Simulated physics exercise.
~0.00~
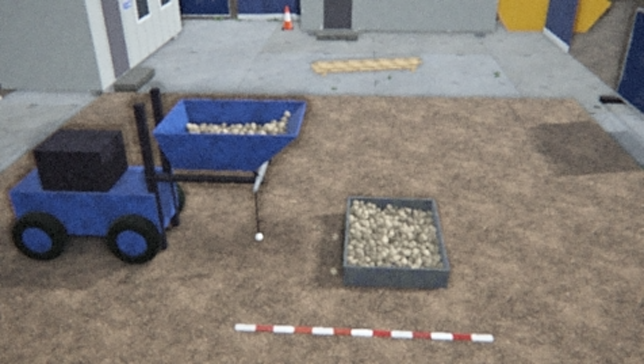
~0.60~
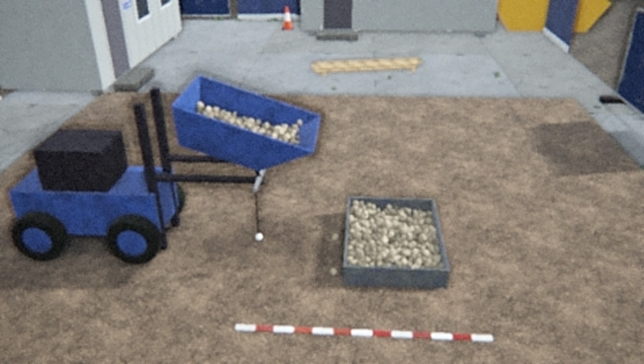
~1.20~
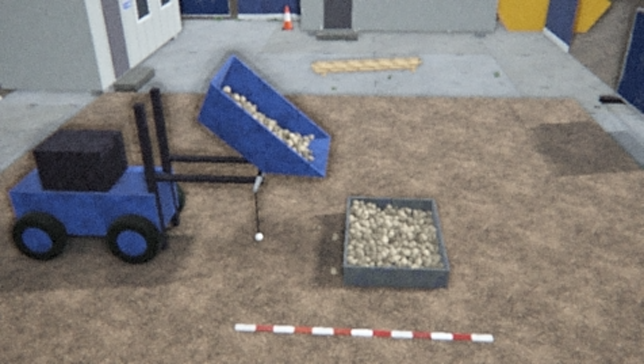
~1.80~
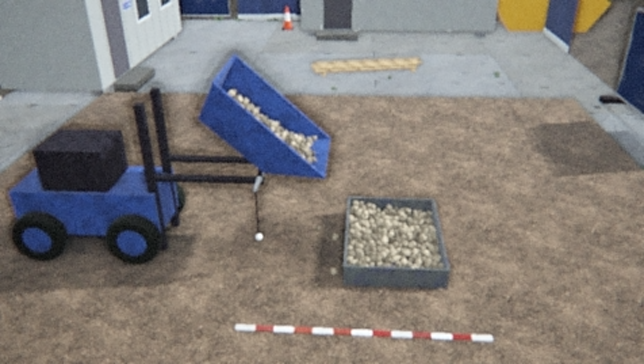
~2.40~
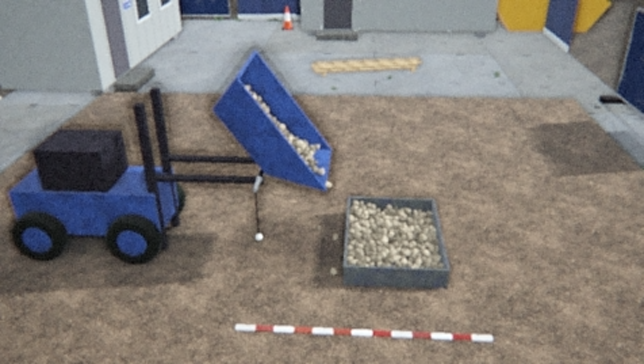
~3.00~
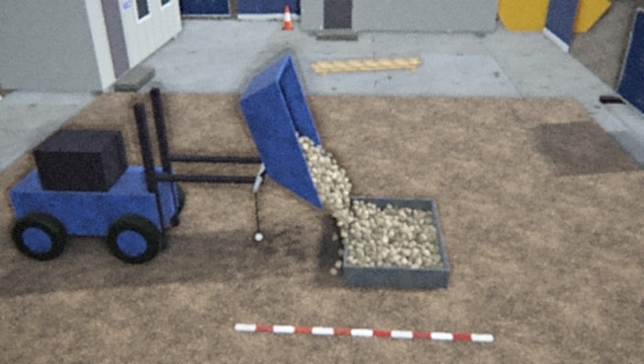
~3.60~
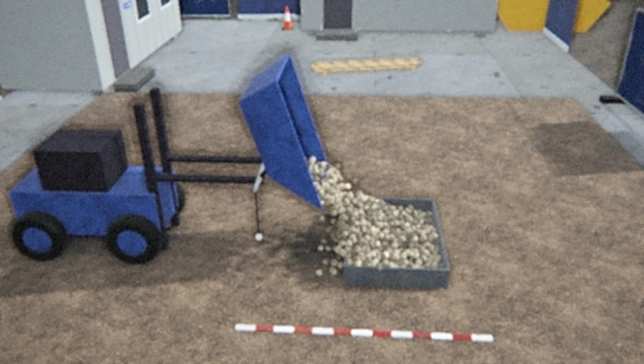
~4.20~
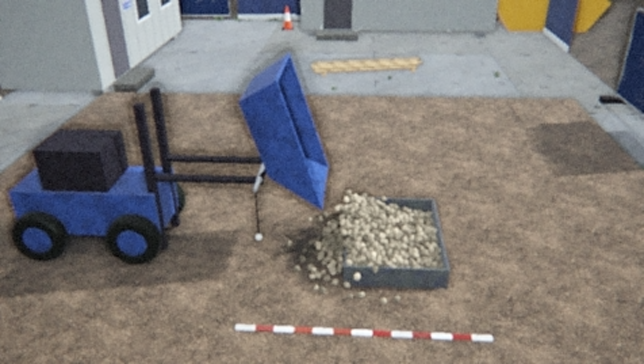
A blue skip on a fork truck tips stones into a bin, some spilling short.
